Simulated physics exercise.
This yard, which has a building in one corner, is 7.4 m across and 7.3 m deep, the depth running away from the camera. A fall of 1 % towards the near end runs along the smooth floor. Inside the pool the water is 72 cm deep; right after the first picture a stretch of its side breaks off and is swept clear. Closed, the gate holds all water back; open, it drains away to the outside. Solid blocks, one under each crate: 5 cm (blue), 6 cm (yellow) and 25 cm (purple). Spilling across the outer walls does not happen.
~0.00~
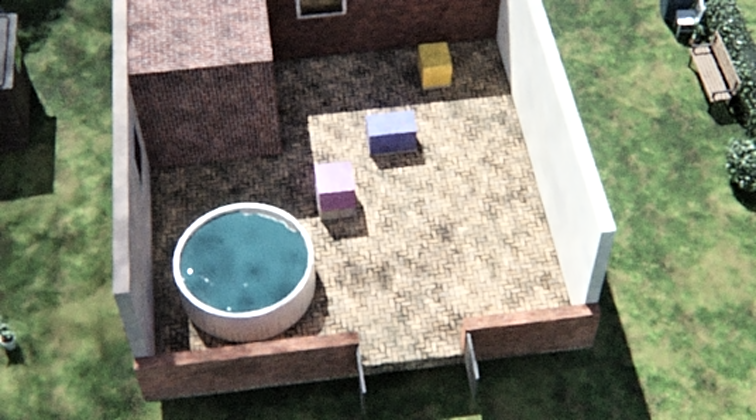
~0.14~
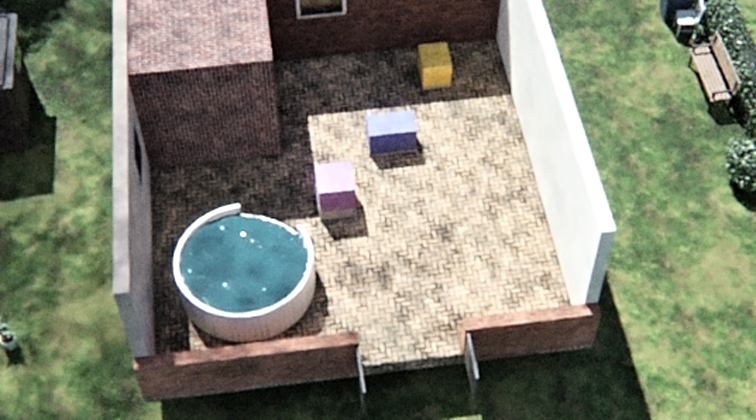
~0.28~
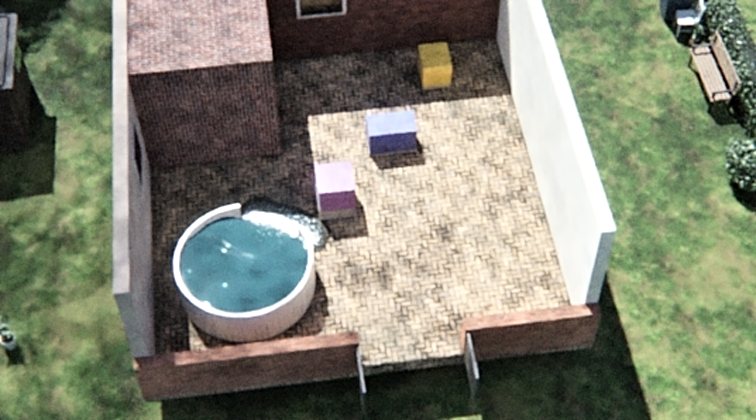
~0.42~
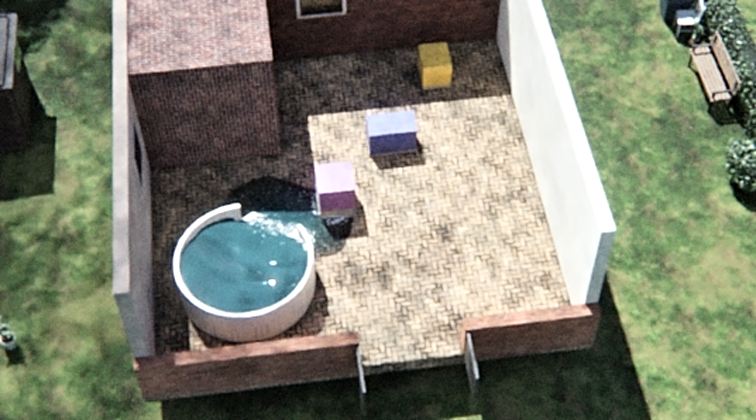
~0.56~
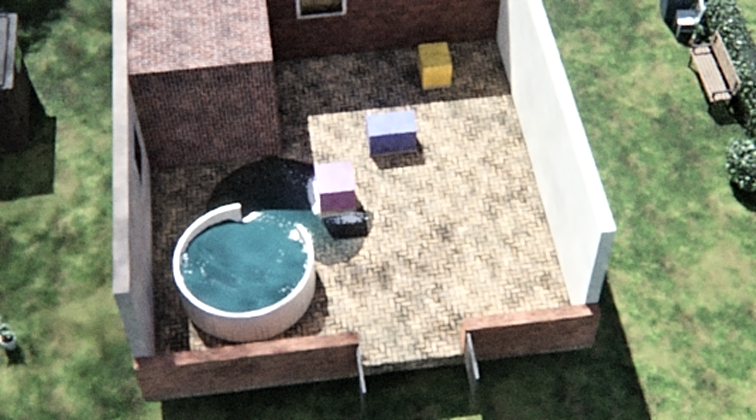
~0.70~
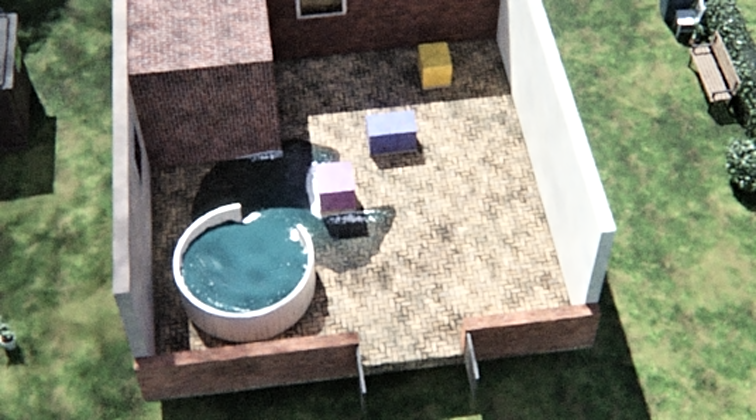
A round pool in a walled yard breaks open at its rim, and water spreads around the pink crate.
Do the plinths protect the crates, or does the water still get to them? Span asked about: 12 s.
I would say the blue crate still gets wet, the yellow crate still gets wet, the purple crate still gets wet.
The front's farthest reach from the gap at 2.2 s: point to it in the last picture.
Near (422, 49).
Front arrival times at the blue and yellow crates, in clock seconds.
Blue: 1.1 s; yellow: 2.0 s.
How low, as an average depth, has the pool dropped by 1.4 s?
I'd put the mean depth near 48 centimetres.
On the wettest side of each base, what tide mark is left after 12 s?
Measured in centimetres, that comes to blue 11, yellow 19 and purple 41.
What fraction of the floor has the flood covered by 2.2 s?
Near 45 per cent is wet.
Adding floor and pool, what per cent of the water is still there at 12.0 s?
About 90 percent of the water remains.
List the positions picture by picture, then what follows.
In the first frame, still water, 72 cm deep, in the pool at (244, 261).
In the second frame, water pours out at (274, 228) and has run 0.7 m, to (310, 244); deepest outside 33 cm, 72 cm at the pool's back.
In the third frame, water pours out at (274, 230) and has run 0.9 m, to (323, 225); deepest outside 40 cm, 72 cm at the pool's back.
In the fourth frame, the front is at (348, 219), 1.4 m from the gap at (274, 231); 2.4 m2 of floor is under water; 72 cm left at the back of the pool.
In the fifth frame, water pours out at (274, 231) and has run 1.8 m, to (274, 161); deepest outside 35 cm, 72 cm at the pool's back.
In the sixth frame, water pours out at (274, 231) and has run 2.3 m, to (297, 142); deepest outside 44 cm, 70 cm at the pool's back.
After 1.4 s water covers 25 % of the floor and is deepest (45 cm) near (316, 218); blue plinth reached, yellow plinth not reached, purple plinth reached.
After 2.2 s water covers 45 % of the floor and is deepest (37 cm) near (281, 163); blue plinth reached, yellow plinth reached, purple plinth reached.
After 3.5 s water covers 60 % of the floor and is deepest (30 cm) near (497, 41); blue plinth reached, yellow plinth reached, purple plinth reached.
After 7.0 s water covers 90 % of the floor and is deepest (16 cm) near (157, 379); blue plinth reached, yellow plinth reached, purple plinth reached.
After 12.0 s water covers 100 % of the floor and is deepest (11 cm) near (528, 334); highest at the blue plinth 11 cm, highest at the yellow plinth 19 cm, highest at the purple plinth 41 cm.
